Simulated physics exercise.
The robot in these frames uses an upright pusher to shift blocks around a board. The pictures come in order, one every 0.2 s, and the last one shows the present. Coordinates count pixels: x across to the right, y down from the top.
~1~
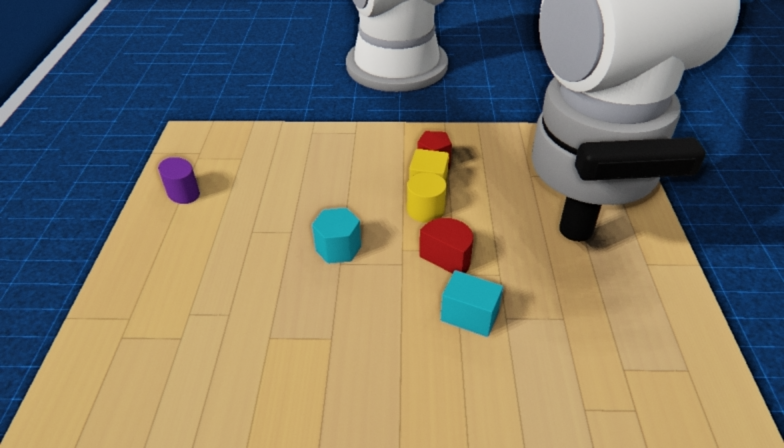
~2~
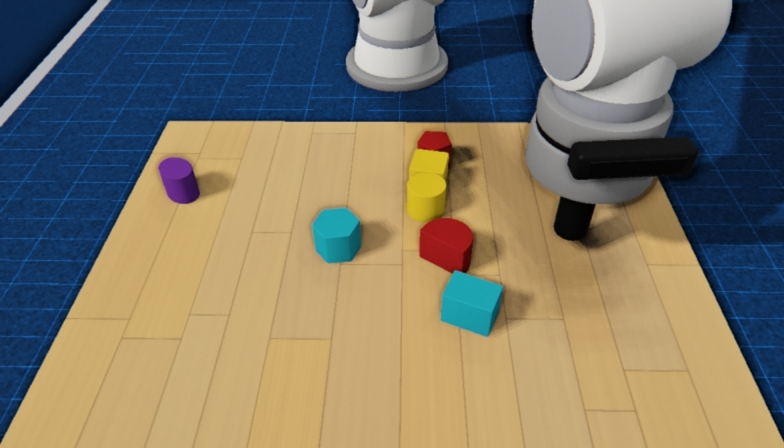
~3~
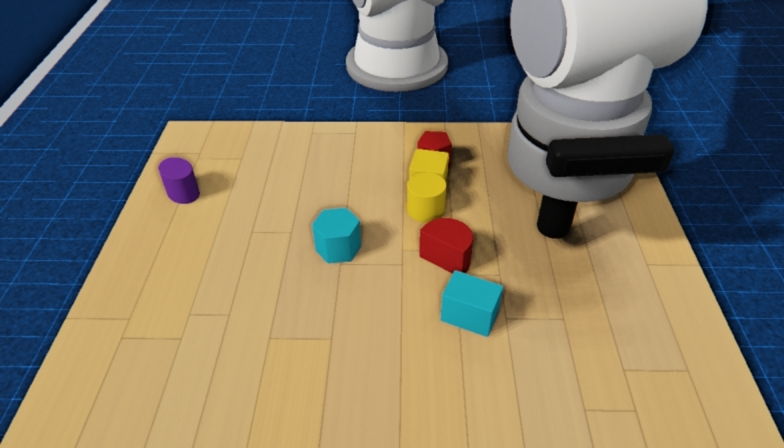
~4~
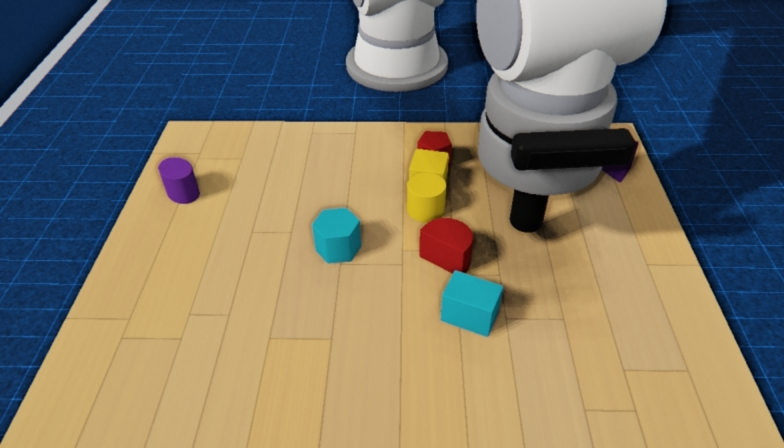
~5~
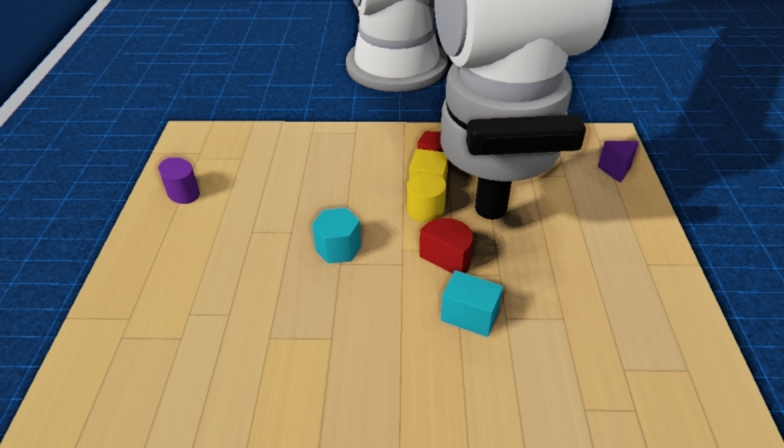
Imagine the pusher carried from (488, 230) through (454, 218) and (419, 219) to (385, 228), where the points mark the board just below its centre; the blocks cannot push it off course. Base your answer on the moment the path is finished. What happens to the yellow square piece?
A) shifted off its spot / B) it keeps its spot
Option B.
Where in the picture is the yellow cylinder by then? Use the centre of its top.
At pixel (376, 180).
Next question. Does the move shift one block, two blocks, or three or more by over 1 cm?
The count will be 1.
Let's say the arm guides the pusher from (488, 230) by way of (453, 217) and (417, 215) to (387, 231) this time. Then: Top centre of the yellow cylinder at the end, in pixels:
By then it is at (377, 181).
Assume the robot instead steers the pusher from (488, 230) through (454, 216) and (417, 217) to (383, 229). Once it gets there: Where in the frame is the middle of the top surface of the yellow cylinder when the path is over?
Just about (370, 182).
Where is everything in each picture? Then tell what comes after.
In the first picture, lower end of the pusher (575, 232), tops of blocks, yellow cylinder (427, 184), yellow square piece (429, 161).
In the second picture, pusher (570, 231), blocks as before.
In the third picture, pusher (553, 229), blocks as before.
In the fourth picture, pusher (526, 223), blocks as before.
In the fifth picture, pusher (491, 211), yellow cylinder (427, 184), yellow square piece (429, 161).
The first path, step by step. One third of the way, pusher (456, 199); yellow cylinder (423, 183).
Two thirds of the way, pusher (419, 200); yellow cylinder (392, 179).
At the end, pusher (385, 209); yellow cylinder (376, 180); yellow square piece not moved.
